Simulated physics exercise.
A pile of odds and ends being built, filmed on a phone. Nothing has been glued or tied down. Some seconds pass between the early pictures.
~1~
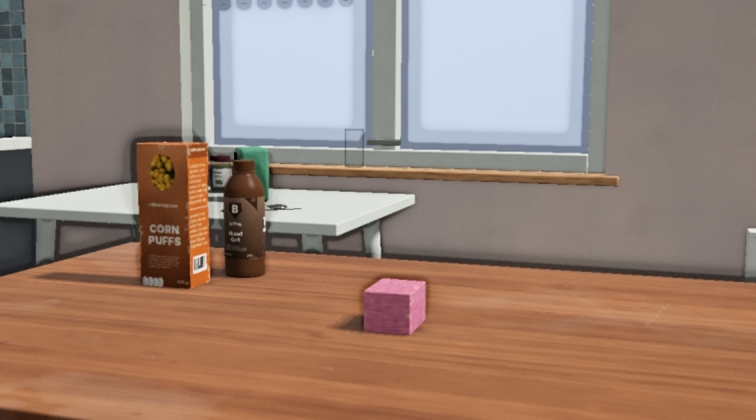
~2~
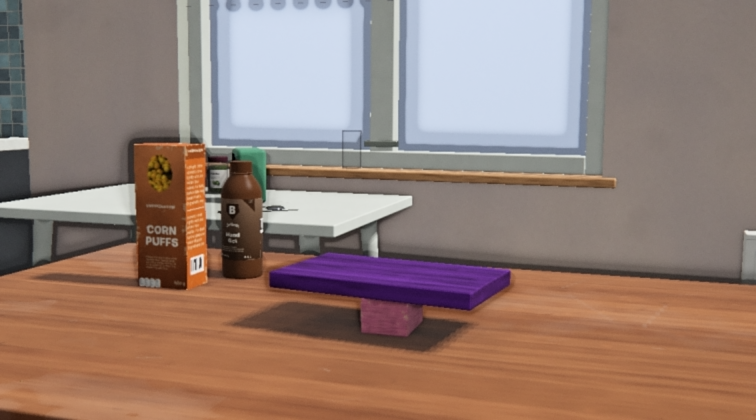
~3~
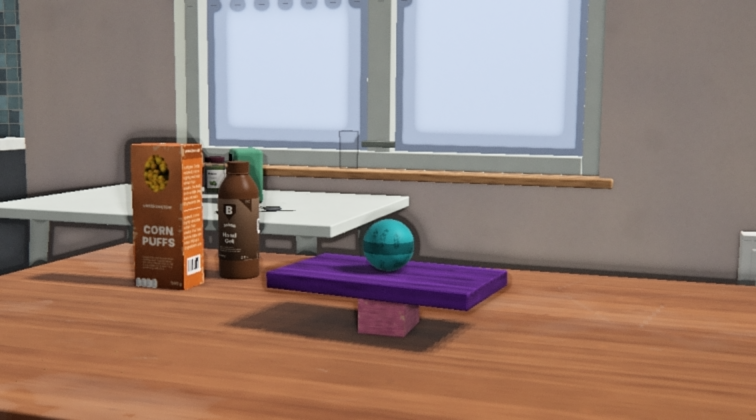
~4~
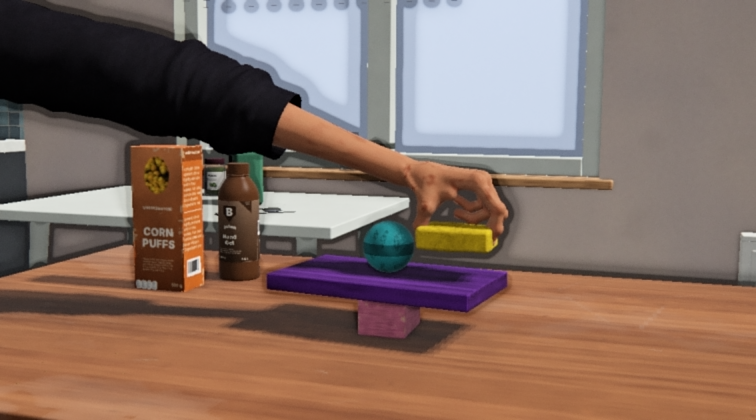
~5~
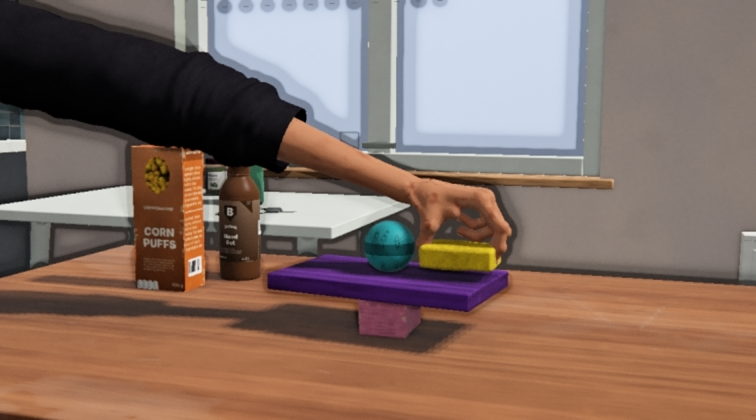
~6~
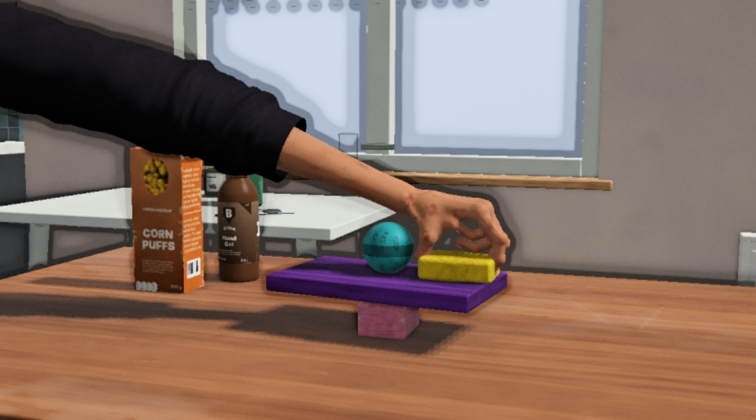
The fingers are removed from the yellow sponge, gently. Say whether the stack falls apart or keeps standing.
I'd say it stays put.
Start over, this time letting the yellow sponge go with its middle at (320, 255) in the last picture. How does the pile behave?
The pile then stays upright.
Then, 0.60 s after the last picture, nothing has stirred.
Then, 1.60 s after the last picture, yellow sponge resting near (460, 267).
At rest, all 6 in place. Seen from the same camera at the end, yellow sponge near (460, 267). The pile stays up.
